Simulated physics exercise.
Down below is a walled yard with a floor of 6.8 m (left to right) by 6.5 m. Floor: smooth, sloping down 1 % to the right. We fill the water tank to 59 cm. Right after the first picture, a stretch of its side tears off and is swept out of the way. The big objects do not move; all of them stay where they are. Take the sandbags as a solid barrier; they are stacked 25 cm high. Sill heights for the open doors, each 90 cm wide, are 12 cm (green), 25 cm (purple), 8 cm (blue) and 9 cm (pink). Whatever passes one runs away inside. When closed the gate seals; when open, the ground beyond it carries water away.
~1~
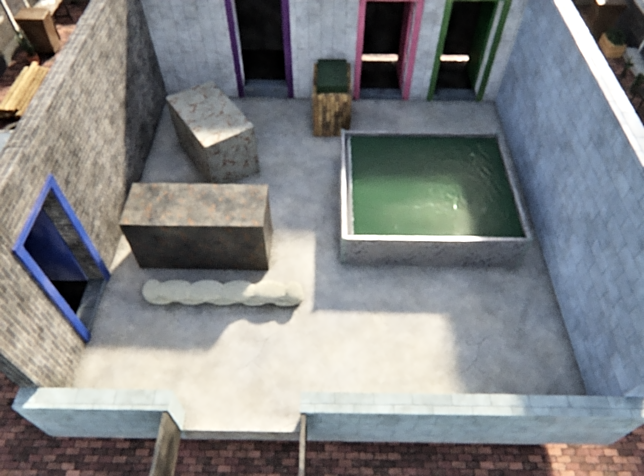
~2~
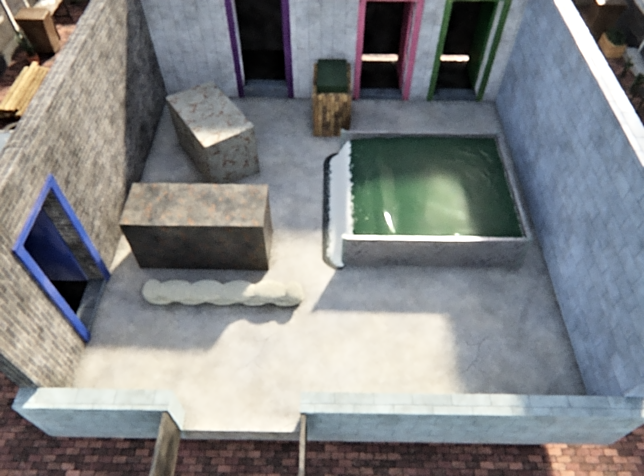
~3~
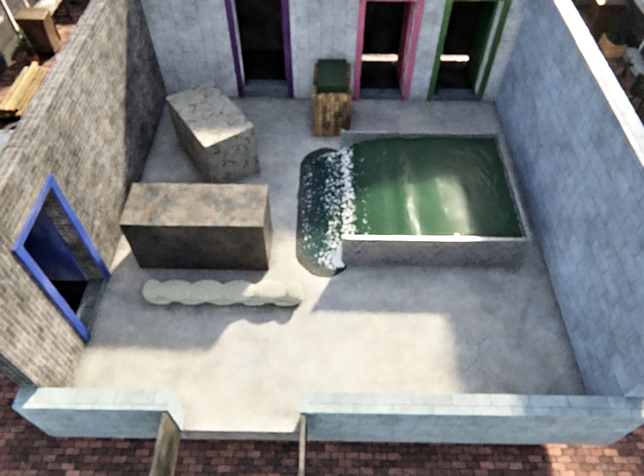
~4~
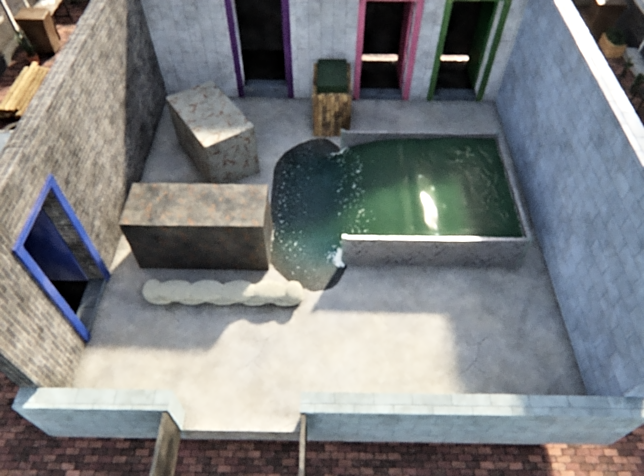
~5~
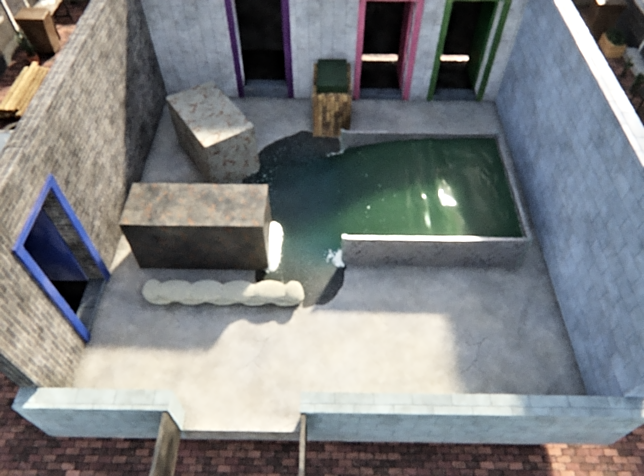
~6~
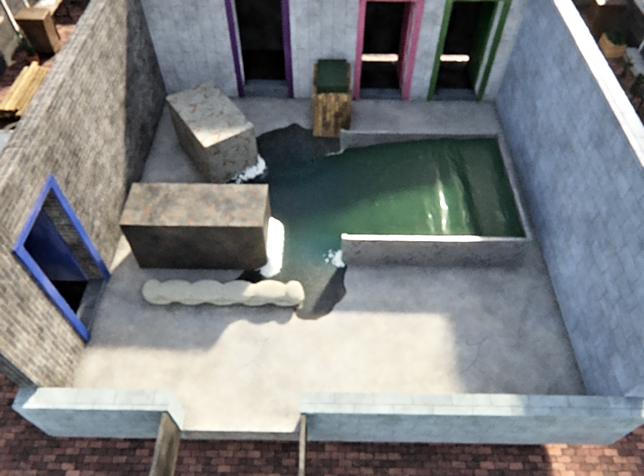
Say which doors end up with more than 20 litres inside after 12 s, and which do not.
Result: Green door: Limit not crossed, purple door: Limit not crossed, blue door: Limit crossed, pink door: Limit not crossed.
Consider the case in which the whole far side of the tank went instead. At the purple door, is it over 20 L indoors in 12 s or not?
Against that limit: Purple short of it.
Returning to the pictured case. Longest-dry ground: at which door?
Green.
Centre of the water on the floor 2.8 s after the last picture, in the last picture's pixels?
Close to (284, 197) in the last picture.
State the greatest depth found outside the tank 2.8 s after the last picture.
It gets to some 38 cm.
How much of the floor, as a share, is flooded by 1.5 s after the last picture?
Wet share: Near 40 percent.
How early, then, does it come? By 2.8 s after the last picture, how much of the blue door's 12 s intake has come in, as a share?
Some 50 in a hundred.
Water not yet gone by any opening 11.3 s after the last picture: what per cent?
94 %.
Then, 0.7 s after the last picture water covers 25 % of the floor and is deepest (37 cm) near (278, 235); green door not reached, purple door not reached, blue door not reached, pink door not reached.
Then, 1.5 s after the last picture water covers 40 % of the floor and is deepest (41 cm) near (129, 216); green door not reached, purple door 15 cm at the sill, 0 L in, blue door 13 cm at the sill, 1 L in, pink door not reached.
Then, 2.8 s after the last picture water covers 65 % of the floor and is deepest (38 cm) near (161, 119); green door not reached, purple door 24 cm at the sill, 2 L in, blue door 18 cm at the sill, 52 L in, pink door 3 cm at the sill, 0 L in.
Then, 6.3 s after the last picture water covers 90 % of the floor and is deepest (25 cm) near (307, 110); green door 2 cm at the sill, 0 L in, purple door 16 cm at the sill, 8 L in, blue door 7 cm at the sill, 106 L in, pink door 4 cm at the sill, 1 L in.
Then, 11.3 s after the last picture water covers 95 % of the floor and is deepest (15 cm) near (534, 287); green door 11 cm at the sill, 0 L in, purple door 7 cm at the sill, 8 L in, blue door 4 cm at the sill, 107 L in, pink door 4 cm at the sill, 1 L in.
